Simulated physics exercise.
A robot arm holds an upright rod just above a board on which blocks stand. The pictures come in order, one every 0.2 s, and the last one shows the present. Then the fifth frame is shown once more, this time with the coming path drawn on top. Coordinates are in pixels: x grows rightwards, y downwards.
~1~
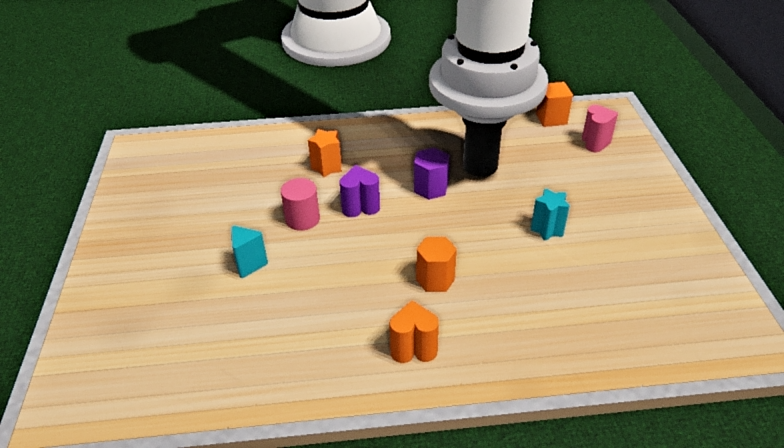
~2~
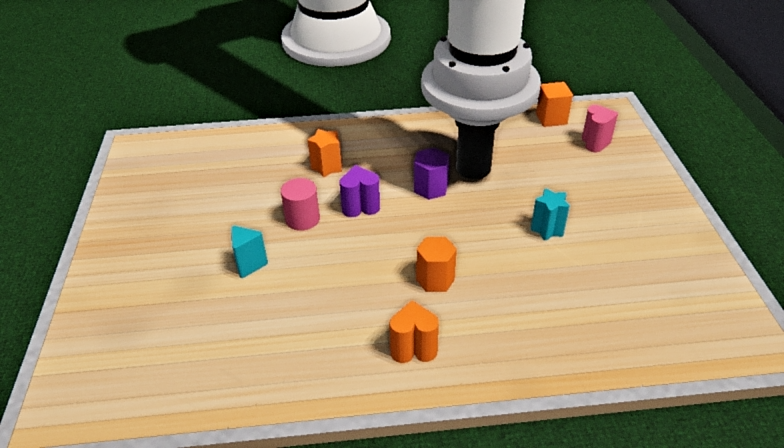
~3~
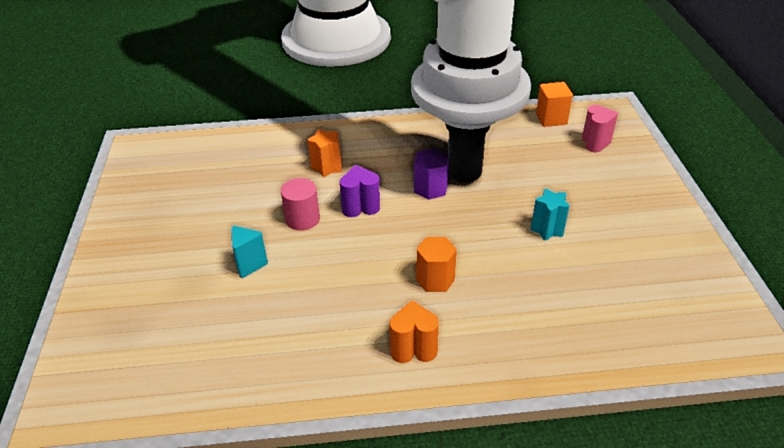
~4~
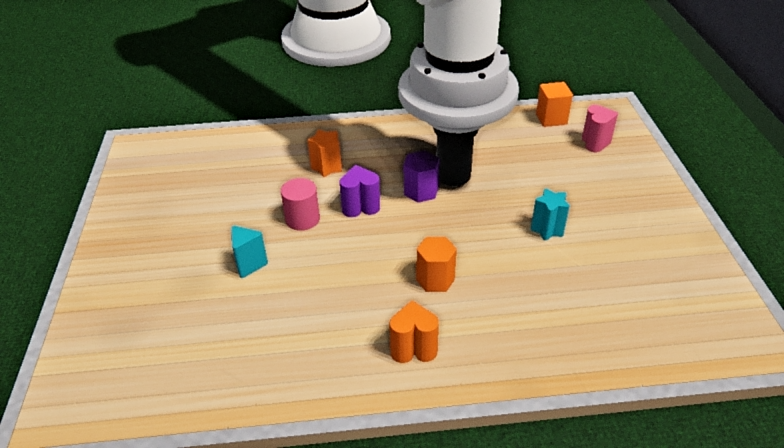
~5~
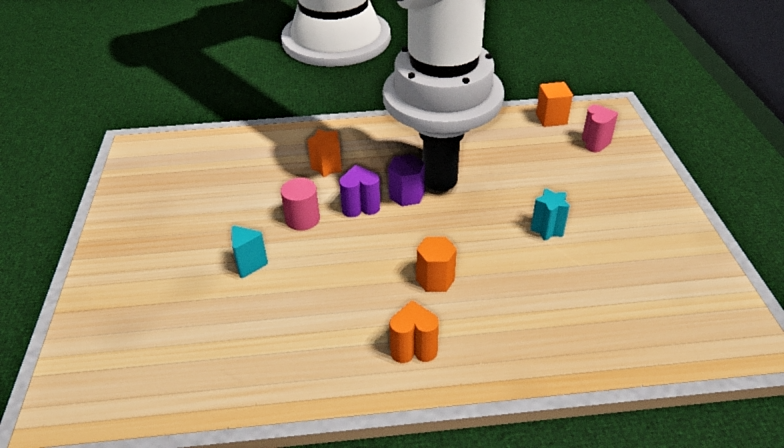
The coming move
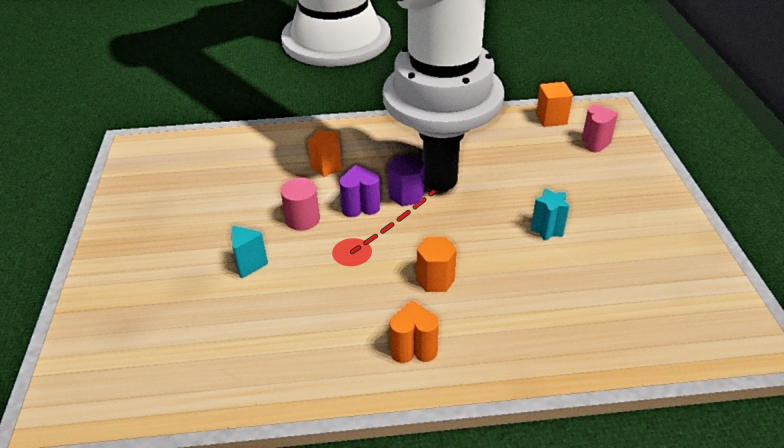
Robot arm moving left across a wooden board and pushing a purple hexagonal block a short way towards a purple heart block.
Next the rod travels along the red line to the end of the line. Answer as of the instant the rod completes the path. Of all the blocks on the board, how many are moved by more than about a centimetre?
Looking at the path, I think two of the blocks end up more than 1 cm away.
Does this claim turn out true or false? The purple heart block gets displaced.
That claim is true.
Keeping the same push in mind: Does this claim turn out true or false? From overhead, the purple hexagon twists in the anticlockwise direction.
False.
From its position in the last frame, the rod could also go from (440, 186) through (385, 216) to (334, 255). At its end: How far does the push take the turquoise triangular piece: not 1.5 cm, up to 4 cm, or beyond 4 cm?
The answer here is less than 1.5 cm.
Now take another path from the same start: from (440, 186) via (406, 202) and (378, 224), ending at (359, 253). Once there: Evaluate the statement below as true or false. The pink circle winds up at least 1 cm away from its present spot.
Answer: True.
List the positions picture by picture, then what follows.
In the first picture, rod tip (480, 167); block tops, pink circle (298, 189); purple heart block (359, 177); purple hexagon (432, 158); orange hexagon (437, 248).
In the second picture, rod (474, 169); blocks unchanged.
In the third picture, rod (465, 172); blocks unchanged.
In the fourth picture, rod (453, 176); purple hexagon (422, 161).
In the fifth picture, rod (440, 180); pink circle (298, 189); purple heart block (359, 177); purple hexagon (407, 165); orange hexagon (437, 248).
Path on the board, from (440, 186) via (400, 219), ending at (352, 252).
What follows on the original path. One third of the way, rod (414, 202); purple heart block (340, 178), turned 10° clockwise; purple hexagon (378, 176), turned 50° clockwise.
Two thirds of the way, rod (385, 223); pink circle (293, 189); purple heart block (322, 175), turned 40° clockwise; purple hexagon (357, 183), turned 80° clockwise.
At the end, rod (352, 246); pink circle (293, 189); purple heart block (322, 175), turned 40° clockwise; purple hexagon (357, 184), turned 85° clockwise; orange hexagon in place.
